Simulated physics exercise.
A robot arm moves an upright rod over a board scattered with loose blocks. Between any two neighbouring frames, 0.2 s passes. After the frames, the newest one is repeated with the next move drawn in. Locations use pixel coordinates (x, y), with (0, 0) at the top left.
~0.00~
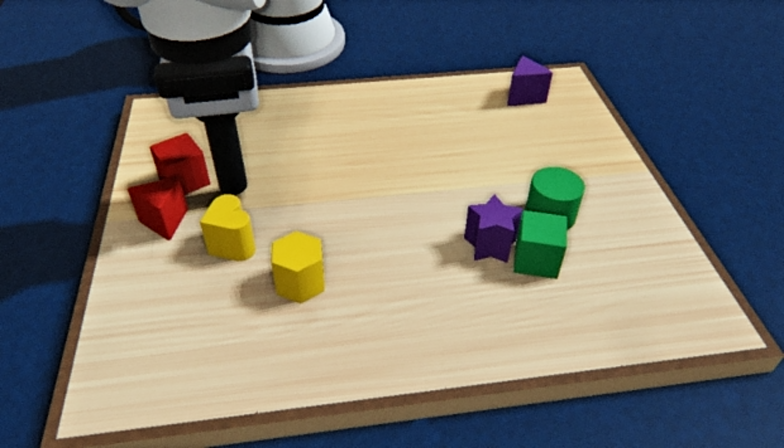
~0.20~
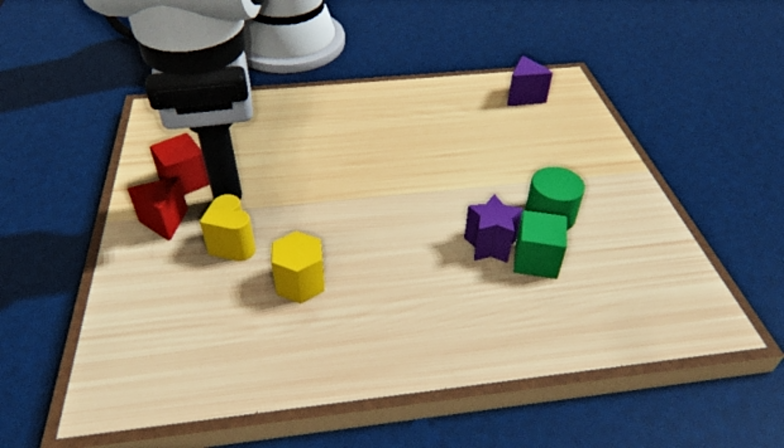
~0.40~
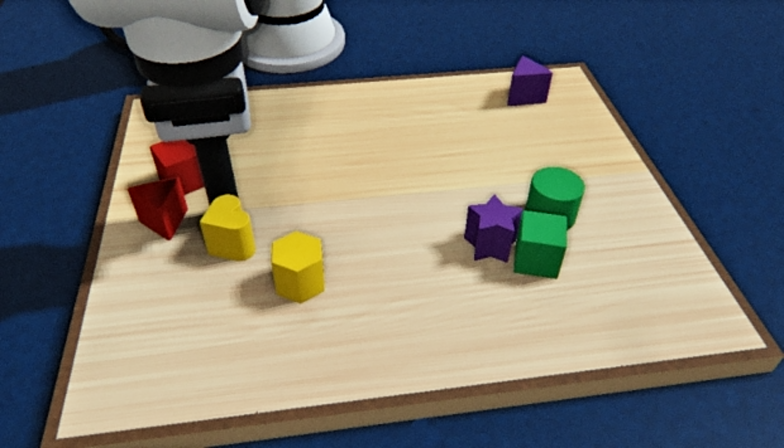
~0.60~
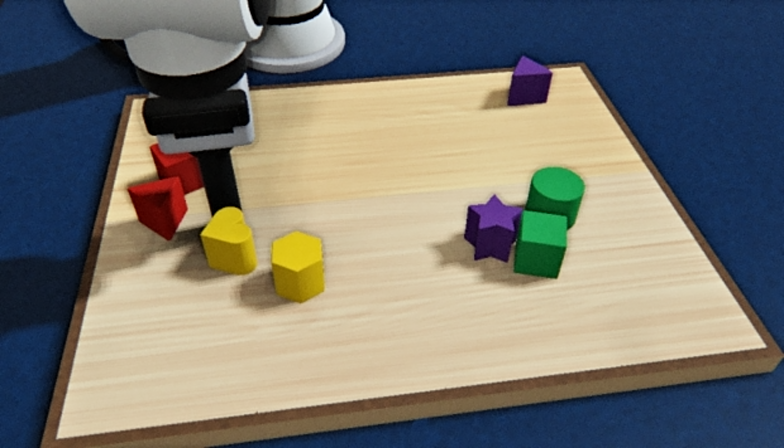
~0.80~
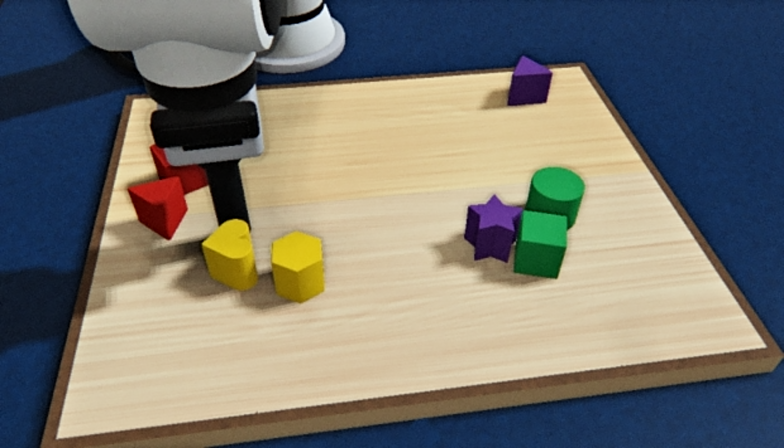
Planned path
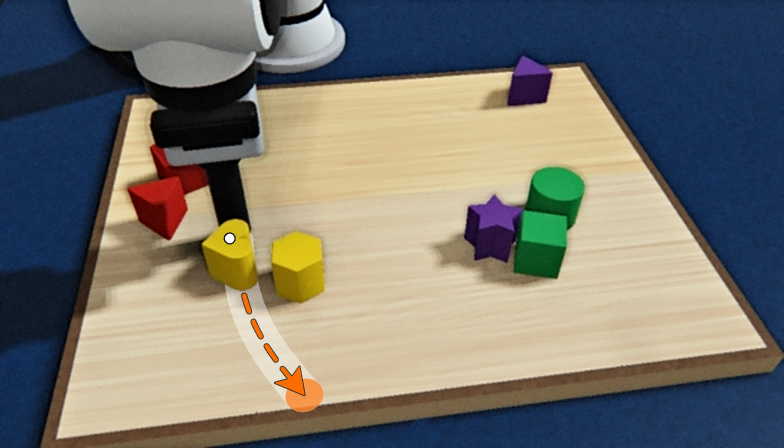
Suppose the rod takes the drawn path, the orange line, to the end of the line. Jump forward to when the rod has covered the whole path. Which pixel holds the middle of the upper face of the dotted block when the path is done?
Its top middle: (216, 331).
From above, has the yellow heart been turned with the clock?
Yes, that is how it ends up.
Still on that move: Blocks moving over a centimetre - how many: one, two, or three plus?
I foresee one block being moved.
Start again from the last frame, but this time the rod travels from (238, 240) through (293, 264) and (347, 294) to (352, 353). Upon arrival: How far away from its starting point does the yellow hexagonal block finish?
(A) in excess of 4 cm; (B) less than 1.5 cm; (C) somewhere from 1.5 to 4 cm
A (in excess of 4 cm)
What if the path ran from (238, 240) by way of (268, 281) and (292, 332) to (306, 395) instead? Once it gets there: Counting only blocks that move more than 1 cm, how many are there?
I'd put the number at two.
The drawn path runs from (238, 240) via (243, 290) and (264, 342), ending at (304, 395); the dot is on the yellow heart.
On the path given first. One third of the way, rod at (241, 282); yellow heart at (223, 292), turned 25° clockwise.
Two thirds of the way, rod at (263, 335); yellow heart at (216, 330), turned 100° clockwise.
At the end, rod at (303, 388); yellow heart at (216, 331), turned 105° clockwise; yellow hexagonal block not moved.
